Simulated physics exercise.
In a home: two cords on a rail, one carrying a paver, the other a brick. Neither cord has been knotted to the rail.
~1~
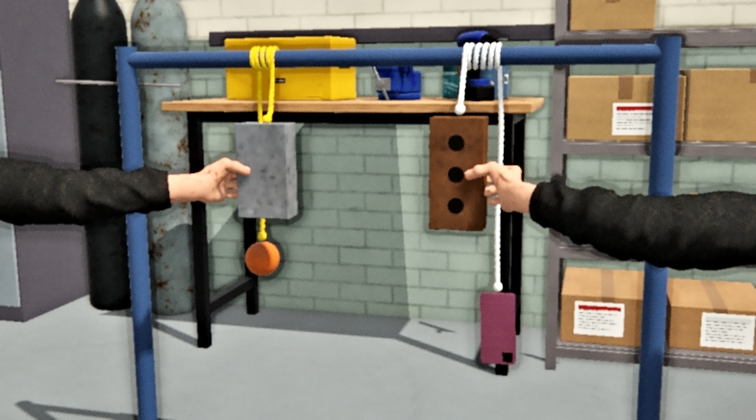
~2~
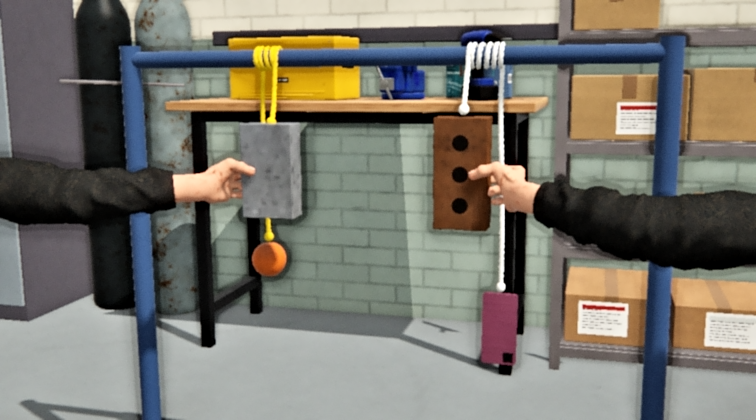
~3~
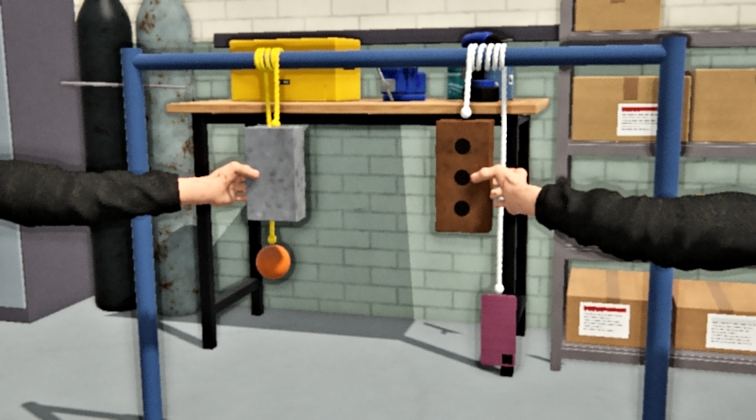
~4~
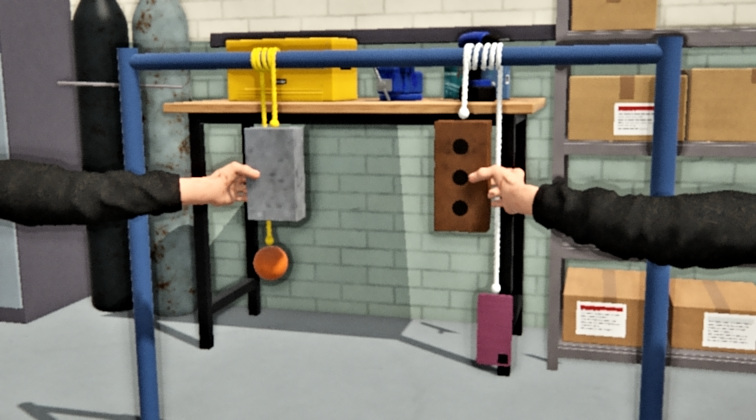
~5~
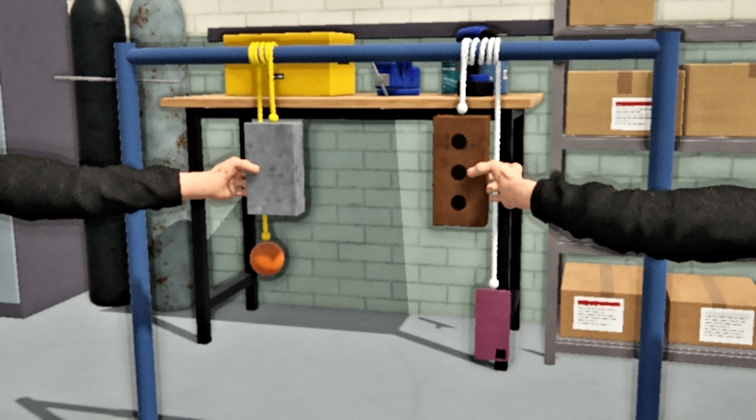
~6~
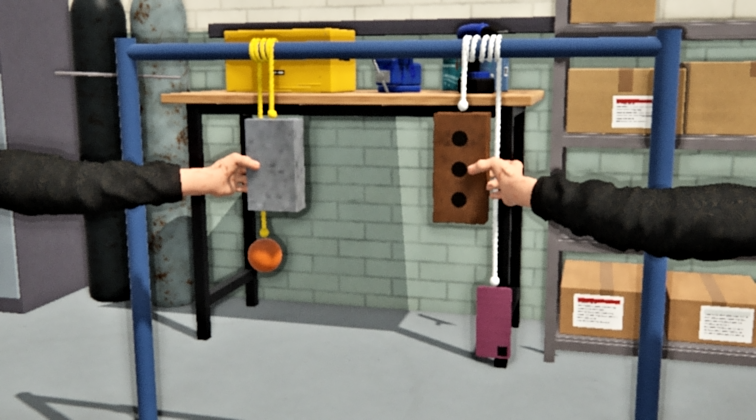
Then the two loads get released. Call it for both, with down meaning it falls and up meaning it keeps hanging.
Paver - up; brick - up.
Then, 0.48 s later than the last view, paver in the air near (273, 166); brick in the air near (465, 164).
Then, 0.98 s later than the last view, paver in the air near (273, 163); brick in the air near (465, 161).
Finally, paver in the air near (273, 162); brick in the air near (465, 160). The paver keeps its height and the brick stays hanging.
